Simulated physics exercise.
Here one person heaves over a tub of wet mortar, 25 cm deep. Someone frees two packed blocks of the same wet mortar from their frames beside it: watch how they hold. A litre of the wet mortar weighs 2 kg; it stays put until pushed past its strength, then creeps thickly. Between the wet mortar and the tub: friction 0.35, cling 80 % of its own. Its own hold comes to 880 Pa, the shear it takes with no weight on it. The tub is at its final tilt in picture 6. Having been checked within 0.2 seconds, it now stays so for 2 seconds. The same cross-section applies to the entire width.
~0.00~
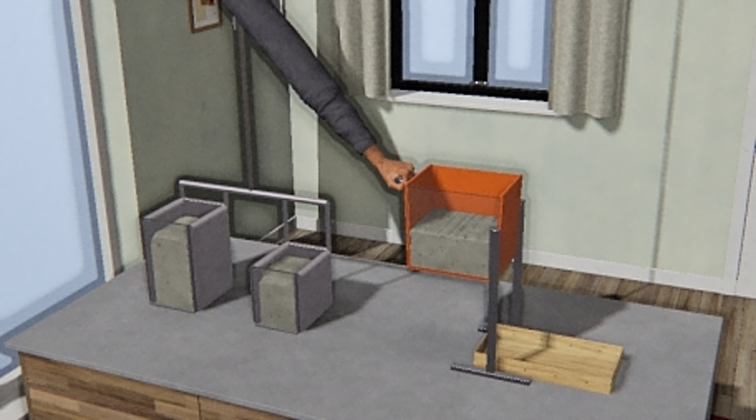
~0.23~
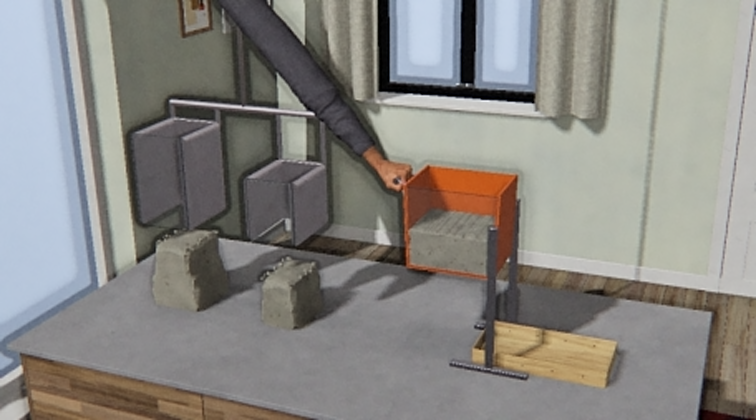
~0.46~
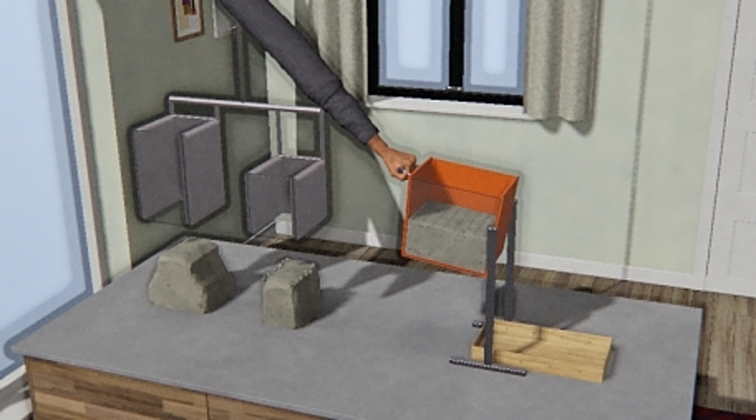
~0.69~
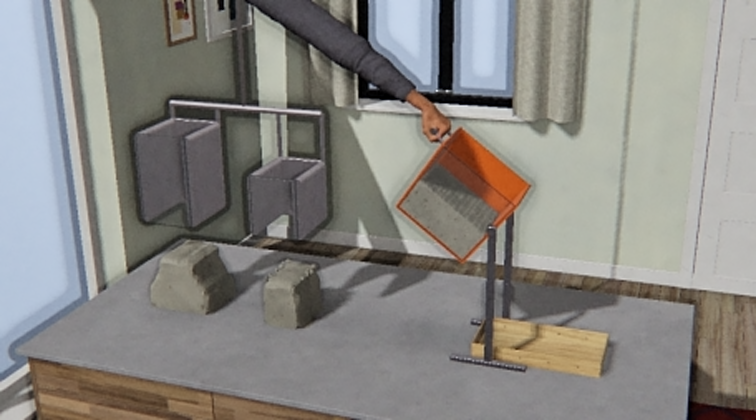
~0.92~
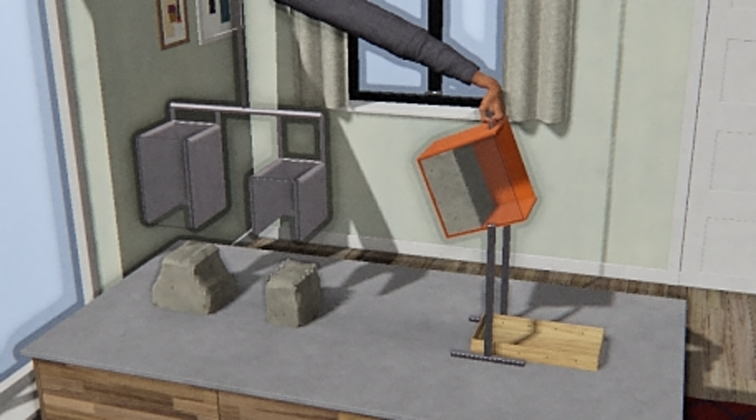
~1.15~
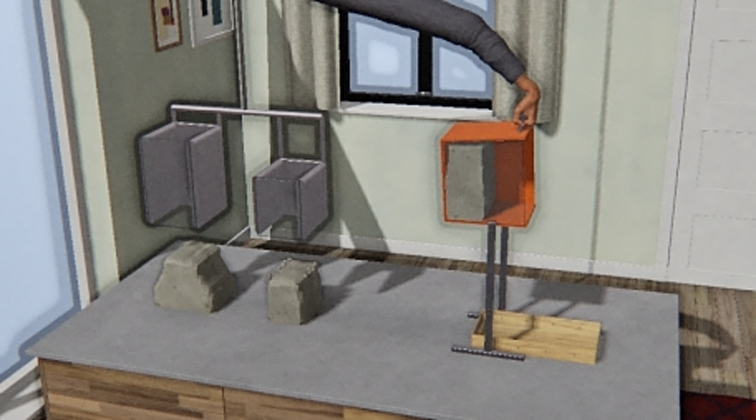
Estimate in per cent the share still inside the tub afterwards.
I would say about 100 percent.
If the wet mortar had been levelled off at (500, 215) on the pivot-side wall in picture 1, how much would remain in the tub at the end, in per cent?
I'd guess around 75 in a hundred.
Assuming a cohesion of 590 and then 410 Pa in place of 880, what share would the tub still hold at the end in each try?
In order: Around 100 % and around 85 %.
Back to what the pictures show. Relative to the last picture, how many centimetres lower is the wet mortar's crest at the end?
The top ends up some 7 cm below its level in the last picture.
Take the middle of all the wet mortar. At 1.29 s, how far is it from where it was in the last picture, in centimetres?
Something like 3 cm, give or take.
By 1.29 s, the tub is at 87 degrees and holds 100 %.
By 1.46 s, the tub is at 87 degrees and holds 100 %.
By 1.63 s, the tub is at 87 degrees and holds 100 %.
By 1.80 s, the tub is at 87 degrees and holds 100 %.
By 3.15 s, at the end, the tub is at 87 degrees and holds 100 %.
